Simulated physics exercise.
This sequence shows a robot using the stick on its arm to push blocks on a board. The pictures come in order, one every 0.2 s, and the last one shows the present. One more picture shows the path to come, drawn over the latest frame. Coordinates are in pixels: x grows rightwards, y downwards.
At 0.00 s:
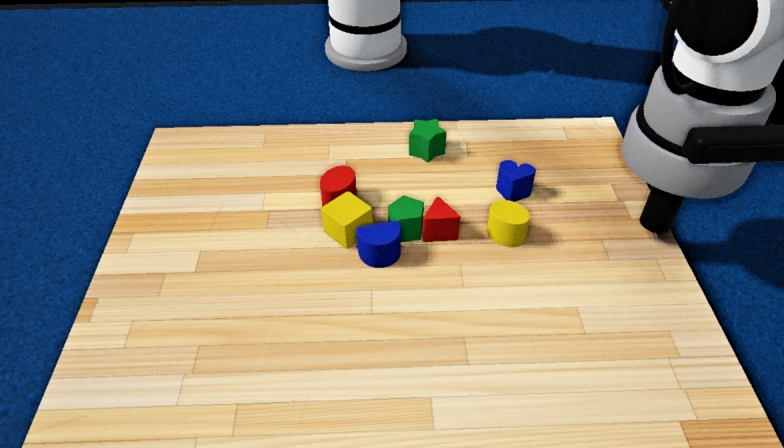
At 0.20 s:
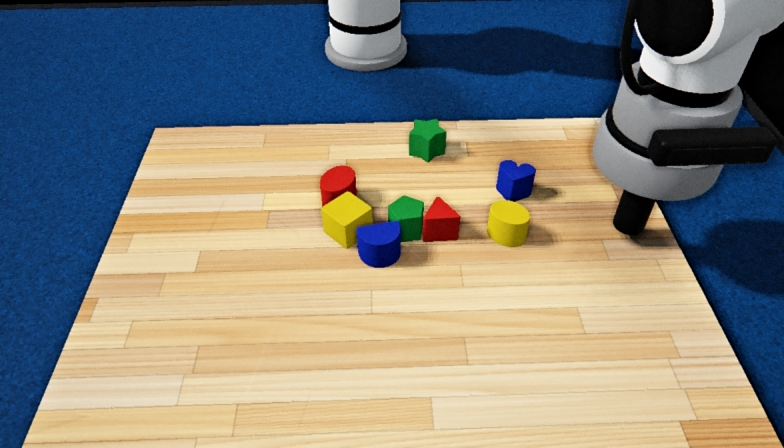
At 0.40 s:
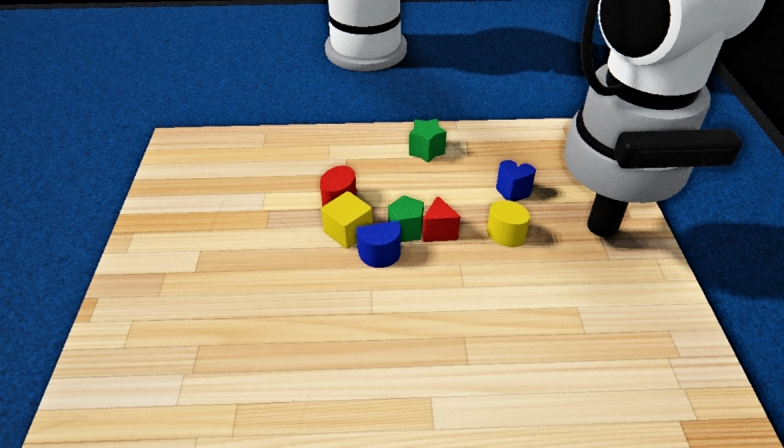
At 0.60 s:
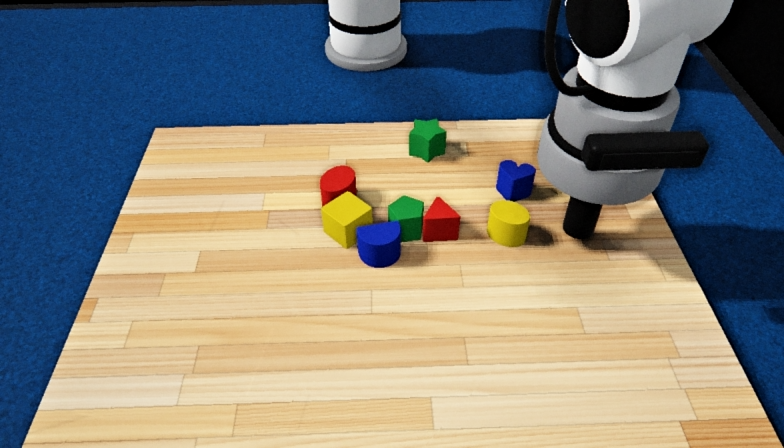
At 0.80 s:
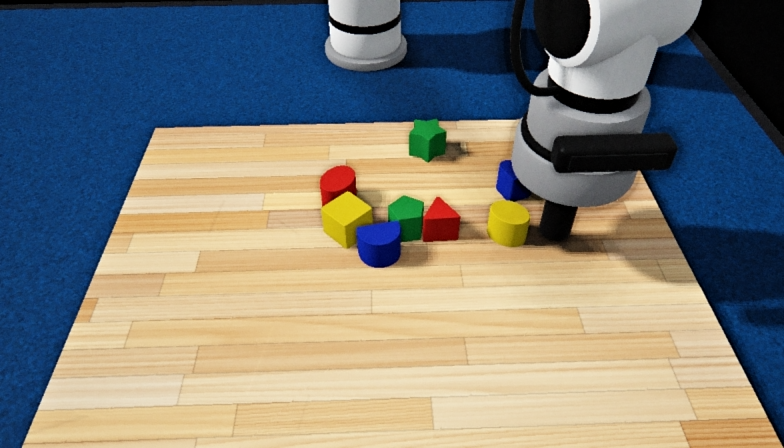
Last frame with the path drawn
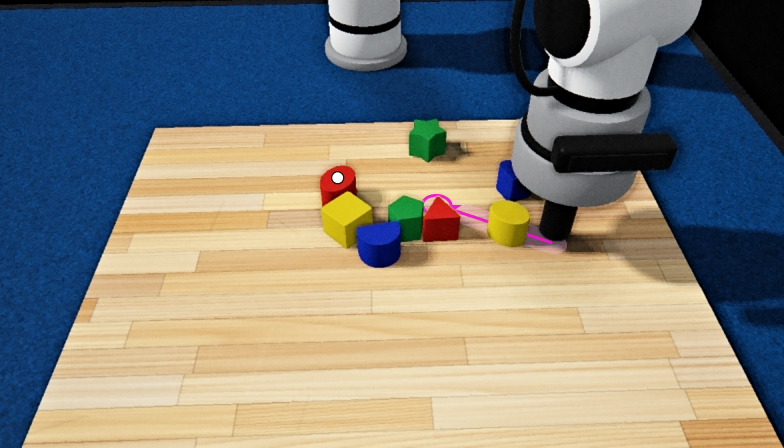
Robot arm with a black stick moving left across a wooden board toward a yellow block, the coloured blocks staying still.
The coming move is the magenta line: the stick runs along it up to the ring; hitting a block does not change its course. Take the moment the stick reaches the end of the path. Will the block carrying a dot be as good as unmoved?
Yes, that is what happens.
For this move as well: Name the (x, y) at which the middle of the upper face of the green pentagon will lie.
It sits at (388, 211).
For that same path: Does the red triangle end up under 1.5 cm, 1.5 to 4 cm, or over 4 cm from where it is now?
The move is medium, 1.5 to 4 cm.
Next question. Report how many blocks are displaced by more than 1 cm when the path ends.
Three or more shift.
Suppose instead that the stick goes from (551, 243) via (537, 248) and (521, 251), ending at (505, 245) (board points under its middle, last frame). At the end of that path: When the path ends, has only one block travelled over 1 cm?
It seems so.
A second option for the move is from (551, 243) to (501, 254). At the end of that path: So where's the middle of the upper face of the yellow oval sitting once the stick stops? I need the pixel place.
The centre of its top face lies at (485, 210).
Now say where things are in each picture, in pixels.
The first picture shows tip of the stick at (655, 223), middles of tops, red oval at (338, 178), green pentagon at (407, 207), red triangle at (441, 210), yellow oval at (510, 211).
The second picture shows stick at (628, 225), nothing pushed.
The third picture shows stick at (602, 227), nothing pushed.
The fourth picture shows stick at (578, 229), nothing pushed.
The fifth picture shows stick at (554, 231), red oval at (338, 178), green pentagon at (407, 207), red triangle at (441, 210), yellow oval at (510, 211).
The line goes from (551, 243) directly to (437, 205); the dot is on the red oval.
What follows on the original path. One third of the way, stick at (513, 217); yellow oval at (480, 206), turned 15° anticlockwise.
Two thirds of the way, stick at (474, 205); green pentagon at (396, 209), turned 15° clockwise; red triangle at (421, 217); yellow oval at (444, 202), turned 55° anticlockwise.
At the end, stick at (438, 193); red oval unmoved; green pentagon at (388, 211), turned 20° clockwise; red triangle at (415, 225), turned 15° anticlockwise; yellow oval at (421, 201), turned 115° anticlockwise.
